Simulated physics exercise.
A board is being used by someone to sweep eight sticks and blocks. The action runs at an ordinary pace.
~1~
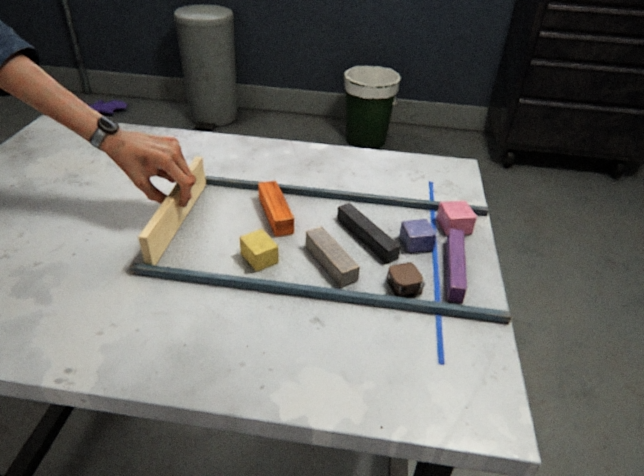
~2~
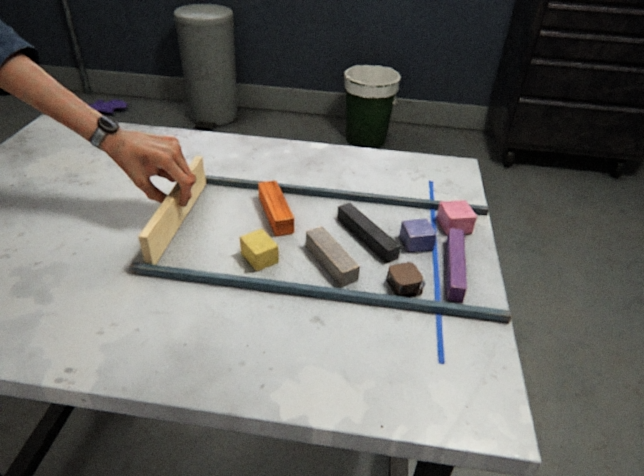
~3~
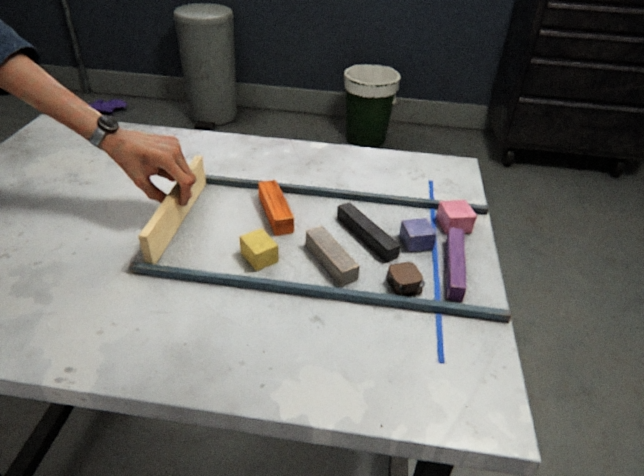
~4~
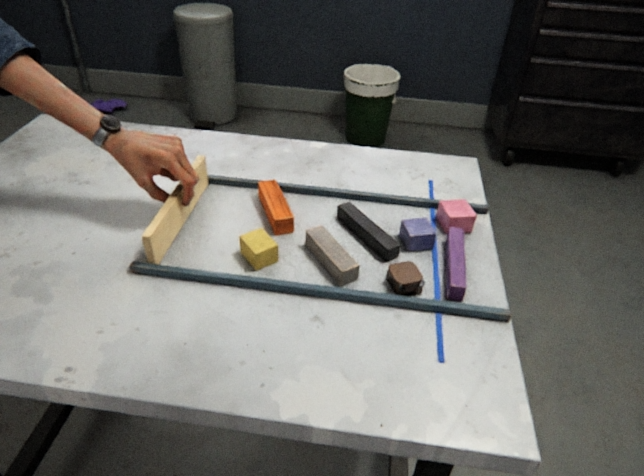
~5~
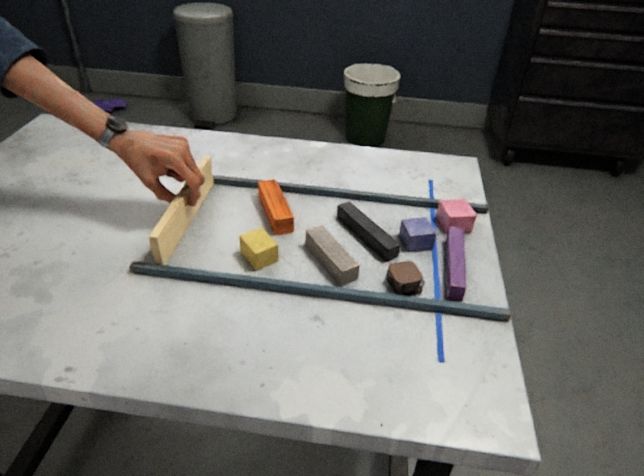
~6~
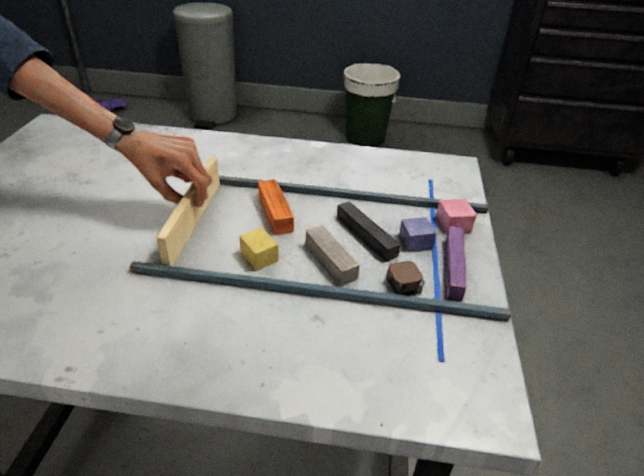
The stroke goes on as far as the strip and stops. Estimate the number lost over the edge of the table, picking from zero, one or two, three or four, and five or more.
Fallen: A single one or a pair.
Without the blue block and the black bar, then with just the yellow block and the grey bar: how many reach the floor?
In the first try 0, in the other 0.
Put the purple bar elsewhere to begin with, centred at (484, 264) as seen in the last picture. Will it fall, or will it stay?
It simply slips off.
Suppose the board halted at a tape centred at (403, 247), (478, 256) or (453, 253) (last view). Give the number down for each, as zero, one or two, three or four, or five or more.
Taken in the order given: Not one, more than four, 3 or 4.
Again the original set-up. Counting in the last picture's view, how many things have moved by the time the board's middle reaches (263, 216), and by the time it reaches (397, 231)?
By then 2, and 8.
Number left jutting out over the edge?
Result: 3.
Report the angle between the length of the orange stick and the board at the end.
Out of line by around 0°.
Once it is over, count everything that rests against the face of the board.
The count in contact is 2.
Early on, none off yet; pink block at rest near (456, 216); purple bar at rest near (456, 261); blue block at rest near (417, 233).
A while later, none off yet; pink block travelled a little near (467, 215); purple bar travelled a little near (489, 265); blue block travelled about its own width near (461, 237).
Finally, the number that fall off is one or two; lost, purple bar.
